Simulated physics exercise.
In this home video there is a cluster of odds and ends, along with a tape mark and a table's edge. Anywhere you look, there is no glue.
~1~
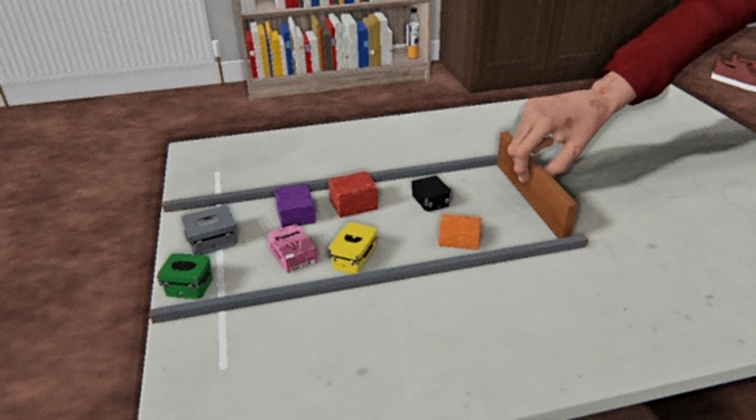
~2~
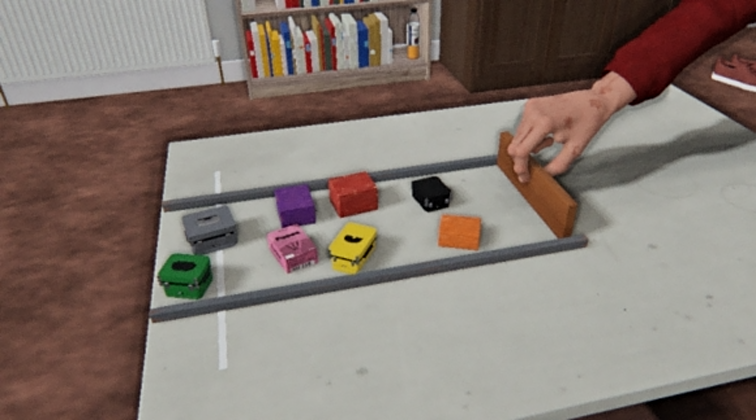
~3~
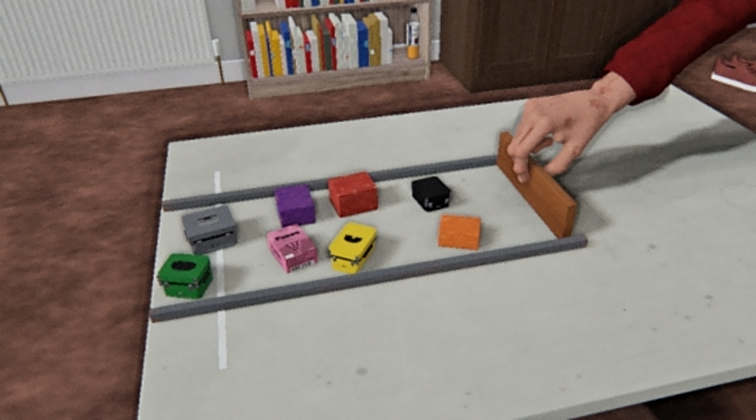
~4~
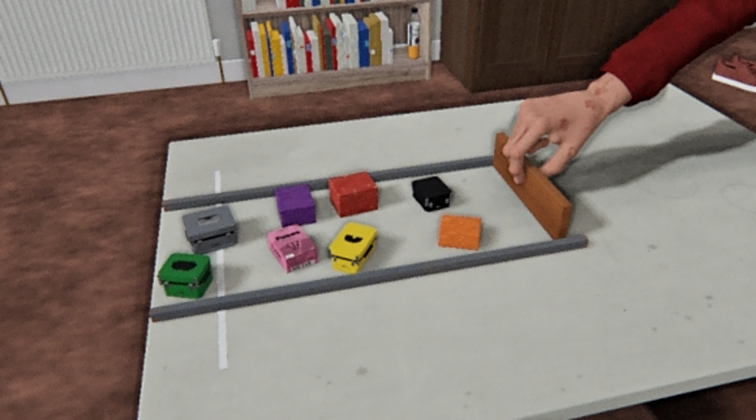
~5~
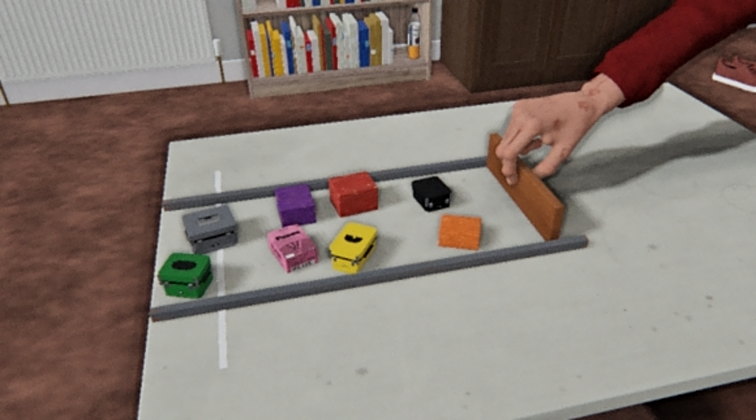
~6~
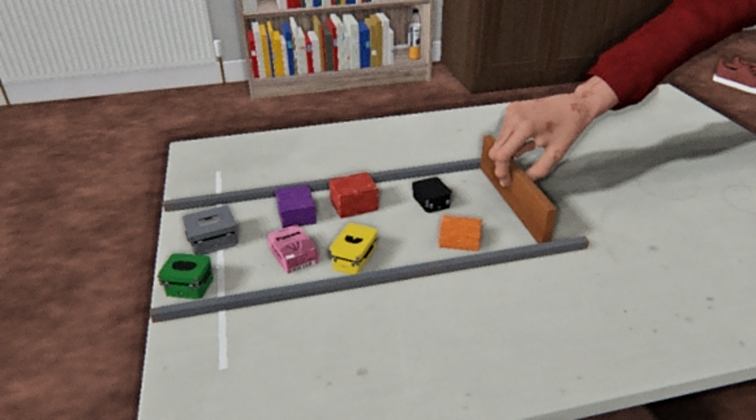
On a pale tabletop, a hand in a red sleeve held a wooden board upright beside several colourful little boxes between two grey rails, then slid it slightly left while the boxes stayed still.
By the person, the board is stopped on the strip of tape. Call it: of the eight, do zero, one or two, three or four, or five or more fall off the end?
Three or four fall off.
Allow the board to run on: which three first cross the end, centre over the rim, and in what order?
The grey case, the green case, the purple block.
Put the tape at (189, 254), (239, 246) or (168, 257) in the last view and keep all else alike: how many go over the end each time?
In order, 6, 4 and 8.
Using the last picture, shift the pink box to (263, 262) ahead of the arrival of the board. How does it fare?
Well, from there it does not stay.
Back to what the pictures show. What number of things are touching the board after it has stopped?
Counting them up gives 2.
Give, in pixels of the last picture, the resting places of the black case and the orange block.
About (203, 228), and the other about (198, 281).
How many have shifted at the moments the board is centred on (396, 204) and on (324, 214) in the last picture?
First 4, then 7.
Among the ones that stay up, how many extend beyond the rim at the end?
I make it 2.
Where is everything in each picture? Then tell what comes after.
In the first picture, green case (187, 277); grey case (211, 231); pink box (292, 248); board (532, 182); tape (220, 249).
In the second picture, grey case (211, 231); orange block (460, 232).
In the third picture, pink box (292, 248); red block (353, 194).
In the fourth picture, green case (187, 277); yellow case (354, 249).
In the fifth picture, grey case (211, 230); black case (431, 195).
In the sixth picture, green case (188, 277); grey case (211, 231); pink box (293, 248); board (514, 187); tape (220, 249).
Early on, none off yet; green case at rest near (188, 277); grey case at rest near (211, 231); pink box at rest near (293, 248).
A while later, none off yet; green case moving near (183, 278); grey case travelled about its own width near (176, 237); pink box travelled about its own width near (228, 255).
Finally, the number that fall off is three or four; lost, purple block, pink box, grey case and green case.
